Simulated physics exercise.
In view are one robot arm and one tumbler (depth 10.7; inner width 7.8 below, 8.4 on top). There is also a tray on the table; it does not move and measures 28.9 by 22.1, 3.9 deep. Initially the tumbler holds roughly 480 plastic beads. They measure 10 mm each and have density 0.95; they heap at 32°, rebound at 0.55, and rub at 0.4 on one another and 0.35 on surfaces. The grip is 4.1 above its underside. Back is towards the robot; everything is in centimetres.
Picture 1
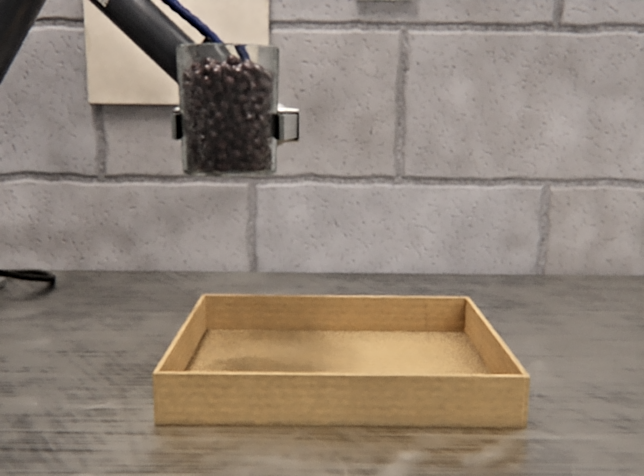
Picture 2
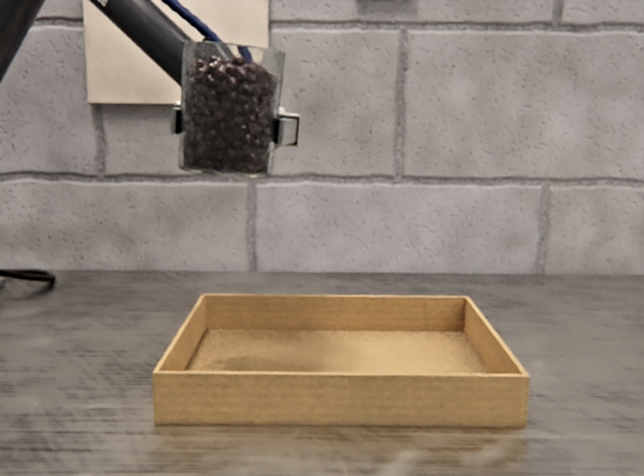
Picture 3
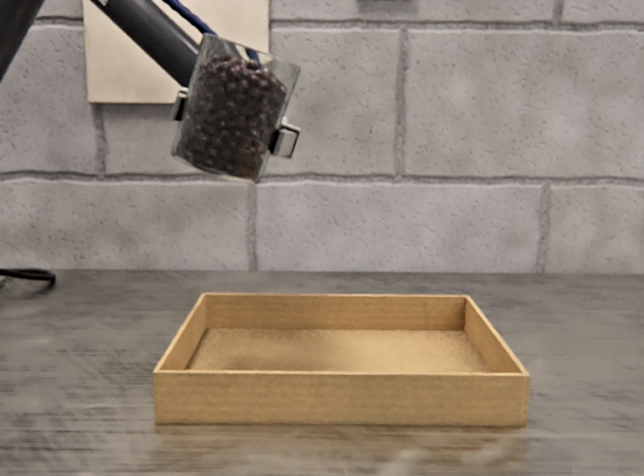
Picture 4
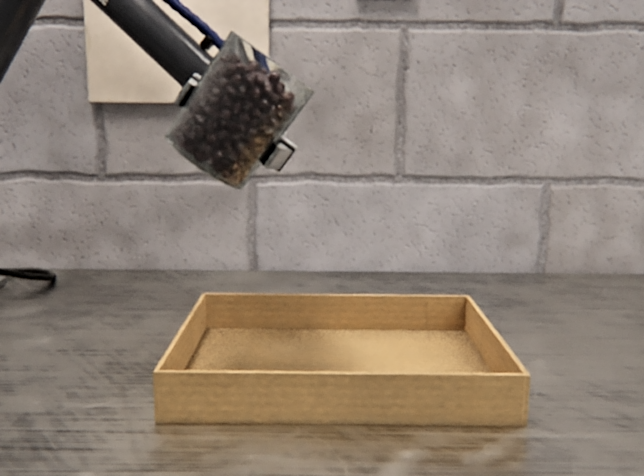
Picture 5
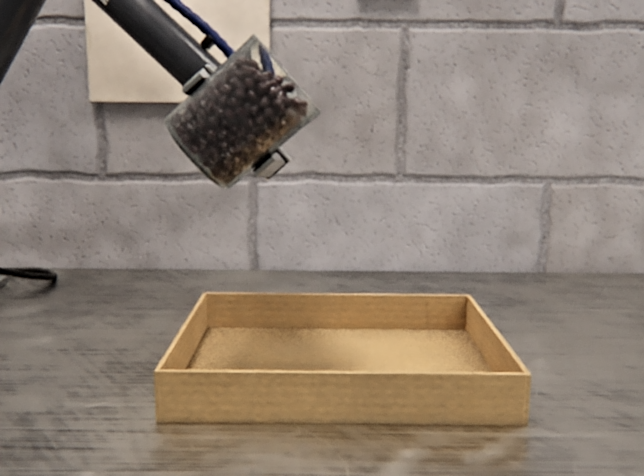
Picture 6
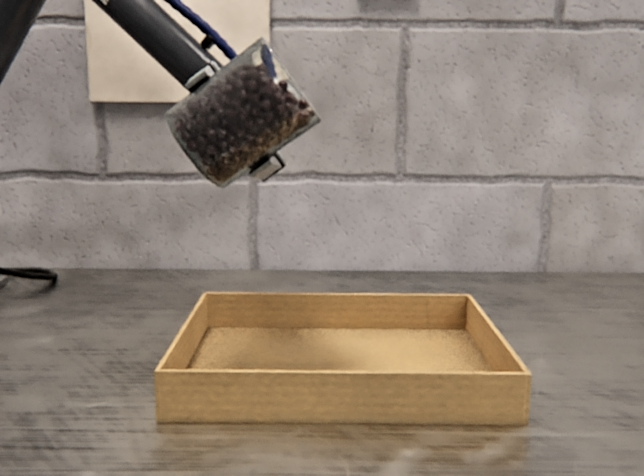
A robot arm held a clear tumbler full of dark beads above an empty, shallow tan tray, then steadily tilted it to the right until it leaned well over, with the beads still inside.
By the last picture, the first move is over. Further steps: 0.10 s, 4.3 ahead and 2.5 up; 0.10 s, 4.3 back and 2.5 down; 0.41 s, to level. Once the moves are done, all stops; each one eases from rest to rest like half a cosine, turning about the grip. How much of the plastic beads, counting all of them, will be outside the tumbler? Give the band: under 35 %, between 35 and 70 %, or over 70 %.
Band: Between 35 and 70 %.
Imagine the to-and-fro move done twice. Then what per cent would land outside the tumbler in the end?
My guess is near 55 per cent.
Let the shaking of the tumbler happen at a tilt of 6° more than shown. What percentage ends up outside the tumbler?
Estimate: Close to 55 in a hundred.
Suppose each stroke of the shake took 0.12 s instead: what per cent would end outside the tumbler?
Roughly 30 percent then.
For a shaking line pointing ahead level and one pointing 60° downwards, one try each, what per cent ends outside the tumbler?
First try about 20 %, second try about 5 %.
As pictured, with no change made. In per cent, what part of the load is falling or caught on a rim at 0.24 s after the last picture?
About 41 %.
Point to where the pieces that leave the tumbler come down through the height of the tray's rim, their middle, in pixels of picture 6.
Around (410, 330).
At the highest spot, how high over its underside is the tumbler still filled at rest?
Around 8.0 cm above the underside.
Then, 0.24 s on, tilted 52° forward, highest piece 27 above the table; 284 in the tumbler, 194 in flight or on a rim.
Then, 0.49 s on, tilted 11° forward, highest piece 29 above the table; 260 in the tumbler, 195 in the tray, 4 on the table or floor, 19 in flight or on a rim.
Then, 0.81 s on, level, highest piece 27 above the table; 260 in the tumbler, 196 in the tray, 22 on the table or floor.
Then, 1.86 s on, level, highest piece 27 above the table; 260 in the tumbler, 196 in the tray, 22 on the table or floor.
In the end, 260 in the tumbler, 196 in the tray, 22 on the table or floor. That is 46 % outside the tumbler.
